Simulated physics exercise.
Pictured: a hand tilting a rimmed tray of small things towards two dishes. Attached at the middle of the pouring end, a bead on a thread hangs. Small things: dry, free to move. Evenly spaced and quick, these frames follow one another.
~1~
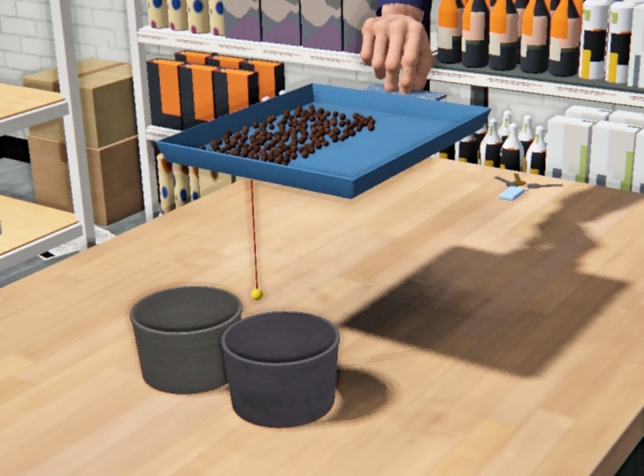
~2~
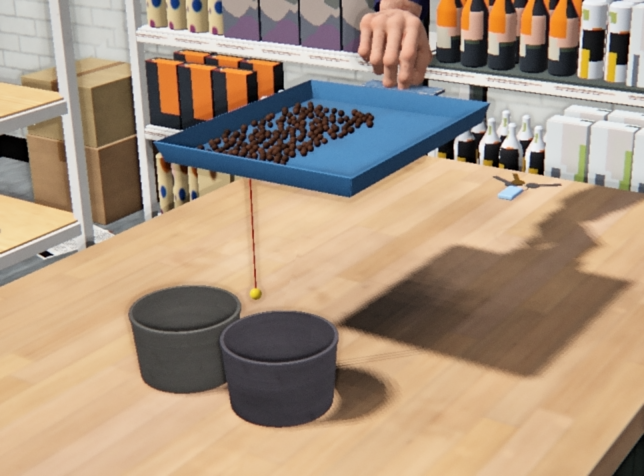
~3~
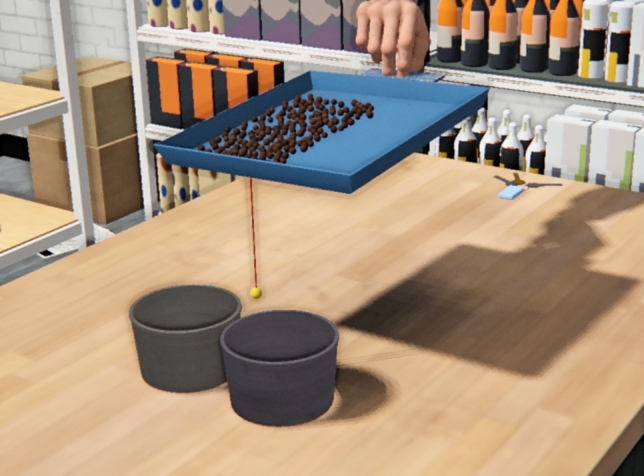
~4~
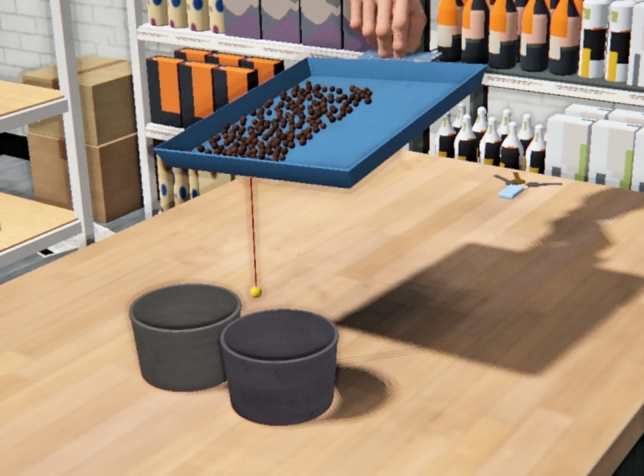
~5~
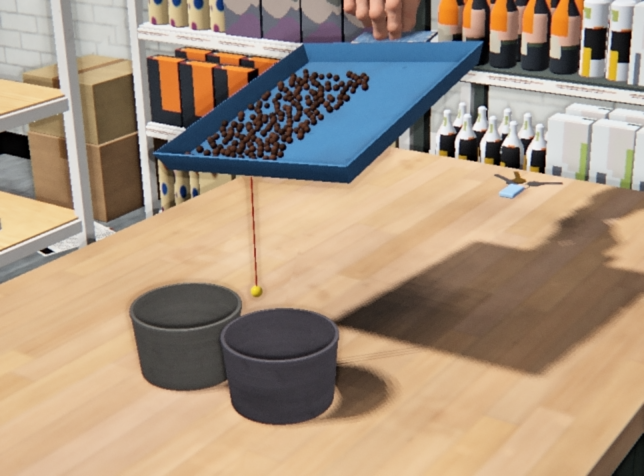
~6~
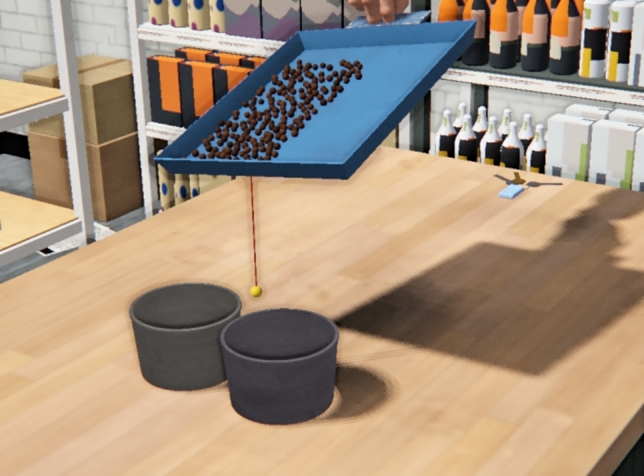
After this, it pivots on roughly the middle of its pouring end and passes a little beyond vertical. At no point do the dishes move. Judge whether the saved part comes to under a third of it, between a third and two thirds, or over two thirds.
The saved part comes to between a third and two thirds of it.
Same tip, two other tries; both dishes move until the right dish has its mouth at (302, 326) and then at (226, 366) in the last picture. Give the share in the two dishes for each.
That makes 60 per cent, followed by 0 per cent.
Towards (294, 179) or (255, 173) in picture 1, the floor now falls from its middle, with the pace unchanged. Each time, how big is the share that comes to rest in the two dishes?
First case around 60 per cent, second case 90 per cent.
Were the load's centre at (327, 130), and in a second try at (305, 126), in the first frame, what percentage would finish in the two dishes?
Share in order: Roughly 60 %, 50 %.
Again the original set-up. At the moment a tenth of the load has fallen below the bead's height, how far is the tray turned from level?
At some 75 degrees.
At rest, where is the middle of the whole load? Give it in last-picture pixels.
Close to (172, 351).
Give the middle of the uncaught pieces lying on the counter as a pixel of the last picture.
(155, 327), about.
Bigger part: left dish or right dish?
The answer is the one at left.
Soon, tray tipped steeply; nearly all on the tray; a stray few in the left dish; a small part in the air.
A while on, tray tipped past a quarter turn; a stray few on the tray; about half in the left dish; about a third outside both; a small part in the air.
Towards the end, tray tipped past a quarter turn; about half in the left dish; about half outside both.
Finally, tray tipped past a quarter turn; none in the right dish; about half in the left dish; about half outside both.
